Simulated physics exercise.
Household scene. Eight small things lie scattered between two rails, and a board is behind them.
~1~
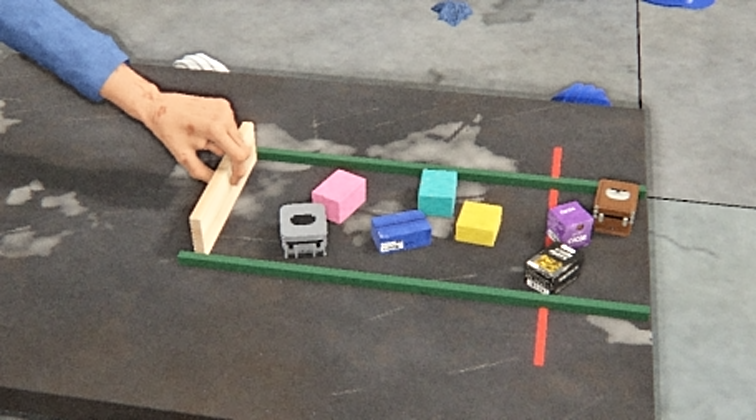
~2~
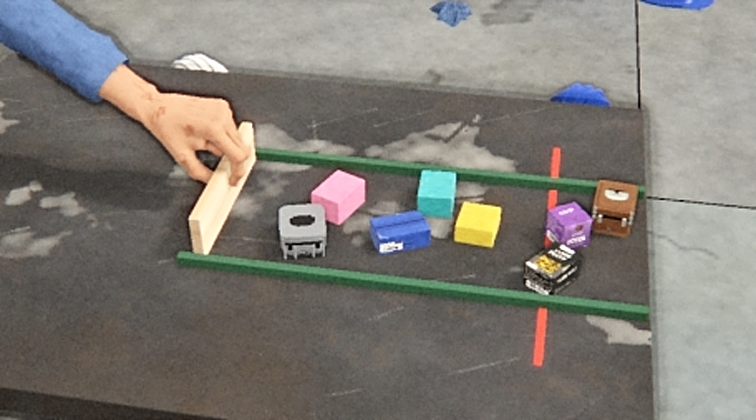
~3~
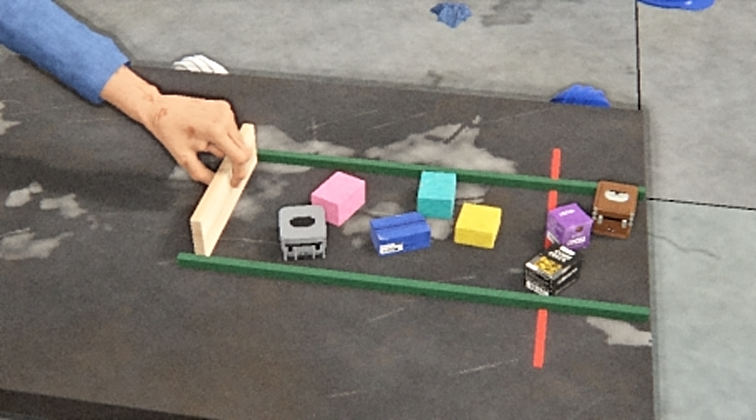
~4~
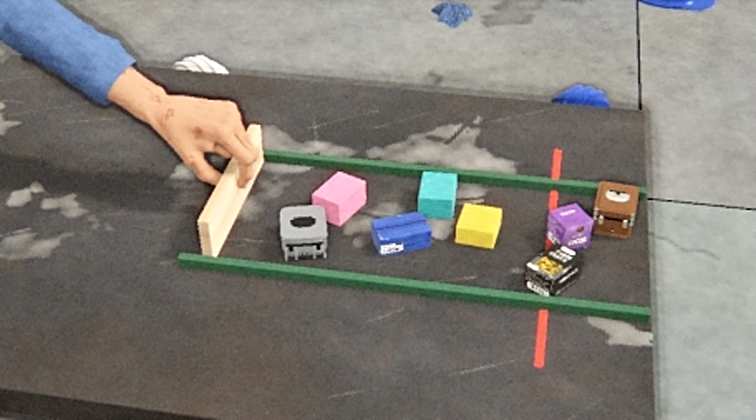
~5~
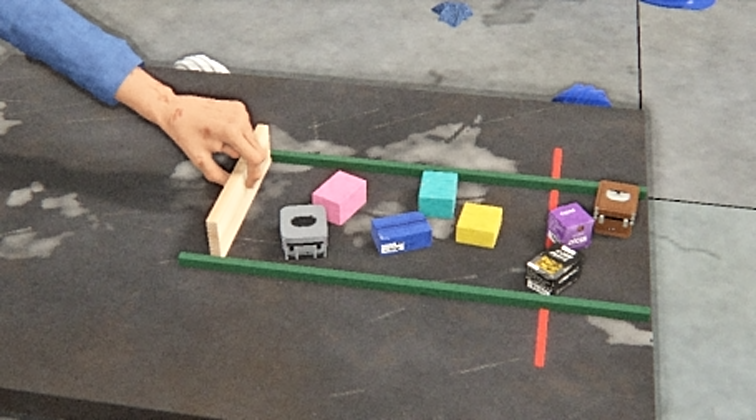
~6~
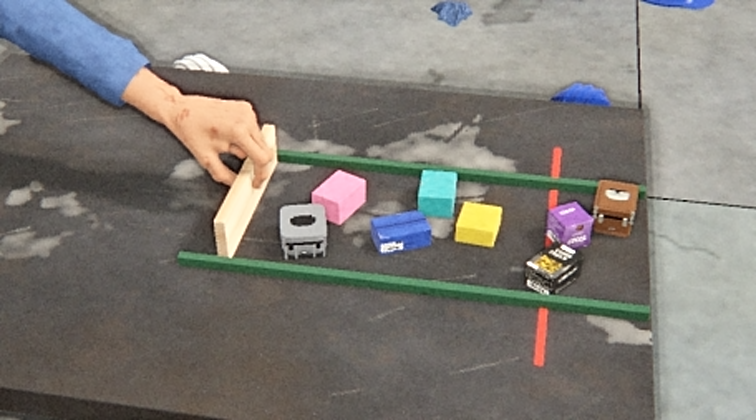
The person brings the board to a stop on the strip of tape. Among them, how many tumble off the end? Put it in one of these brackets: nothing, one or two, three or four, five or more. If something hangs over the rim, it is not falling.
I expect that one or two will fail to stay on the table.
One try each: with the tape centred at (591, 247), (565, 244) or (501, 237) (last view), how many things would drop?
The counts would be 5, 3 and 0.
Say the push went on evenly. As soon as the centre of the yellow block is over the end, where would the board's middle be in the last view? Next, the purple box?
With the yellow block it sits around (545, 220), with the purple box around (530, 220).
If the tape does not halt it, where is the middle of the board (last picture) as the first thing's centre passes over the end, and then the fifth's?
First: Around (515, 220). Next: Around (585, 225).
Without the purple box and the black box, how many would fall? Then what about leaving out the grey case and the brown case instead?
The answer is 1 and then 0.
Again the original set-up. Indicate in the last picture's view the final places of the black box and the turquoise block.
Black box: About (612, 278); turquoise block: About (604, 210).
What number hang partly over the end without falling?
I'd put it at 1.
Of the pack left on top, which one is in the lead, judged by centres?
The one is the yellow block.
Soon after, none off yet; brown case at rest near (615, 209); purple box at rest near (569, 227); black box at rest near (554, 270).
Then, none off yet; brown case at rest near (615, 209); purple box moving near (573, 227); black box at rest near (554, 270).
Further on, none off yet; brown case moved a little near (639, 209); purple box moved about its own width near (621, 240); black box moved a little near (571, 270).
At rest, the number that fall off is one or two; fallen, purple box and brown case.
